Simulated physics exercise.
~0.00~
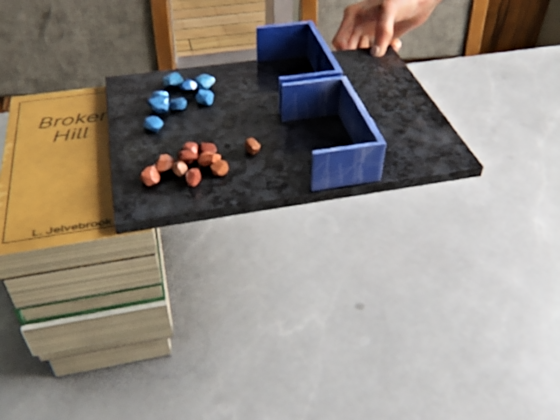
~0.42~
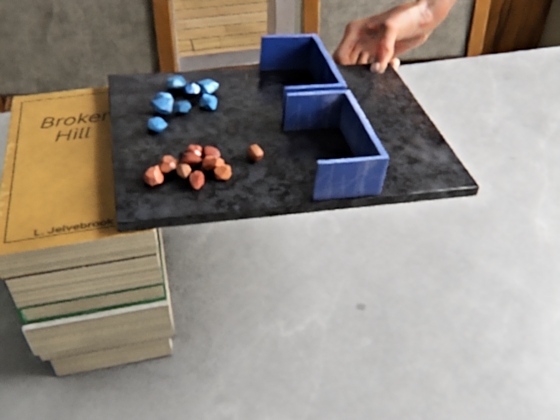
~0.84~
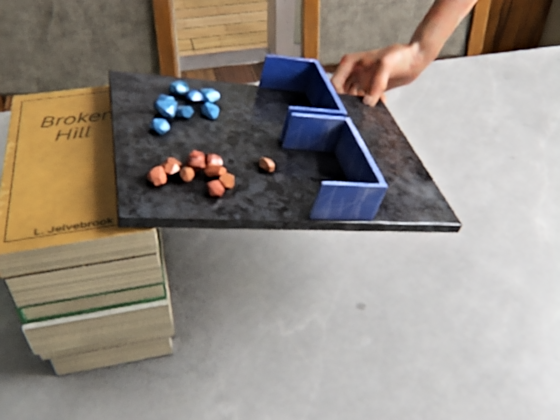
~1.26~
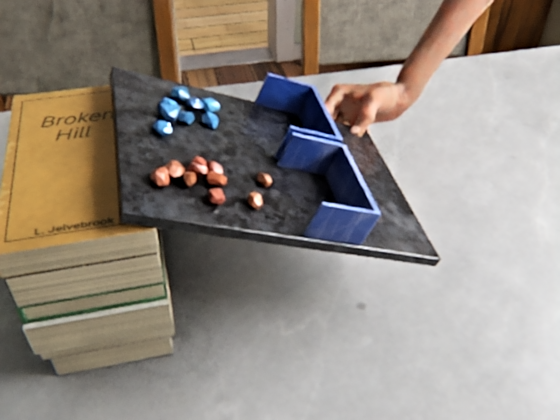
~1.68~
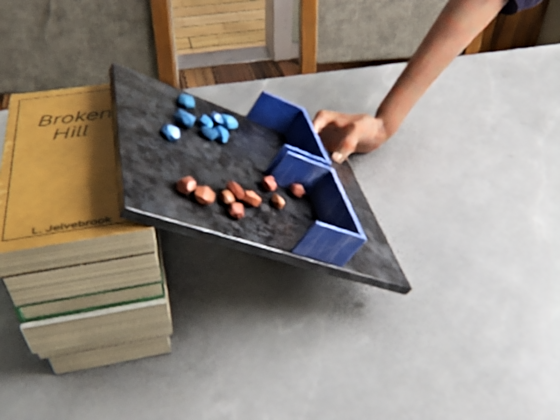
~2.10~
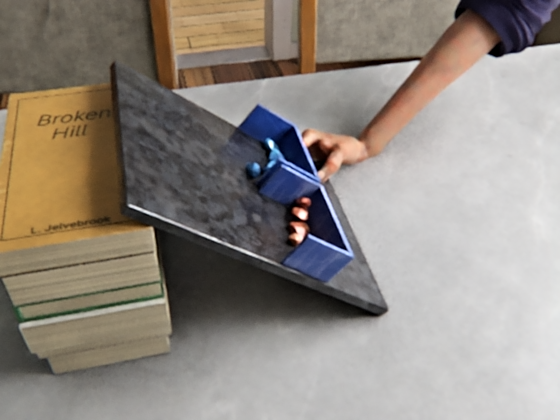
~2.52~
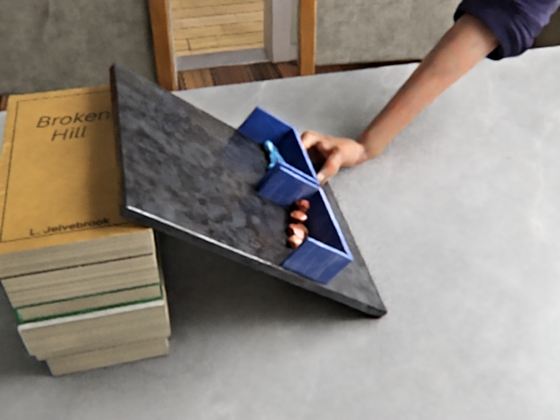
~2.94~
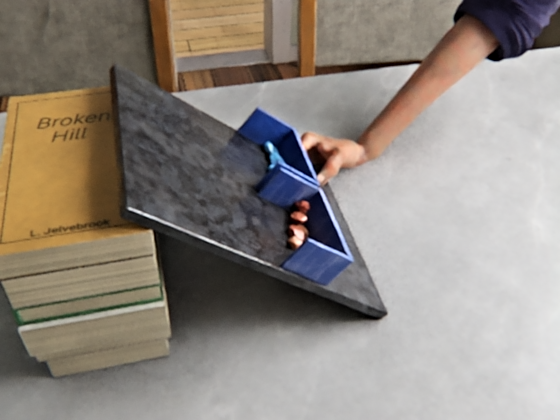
A dark, stone-like board, seen from above by a slightly swaying camera, reaches right from a pile of books over a pale grey table, a hand holding its far side. On it lie a handful of blue pebbles at the far left, a handful of reddish-brown ones nearer, and two blue walled barriers to their right. The hand lowers the right end, and the board tilts steadily. At first the pebbles barely shift, then both handfuls slide down to the right into their barriers. The board comes to rest steeply sloped, with both handfuls held there.
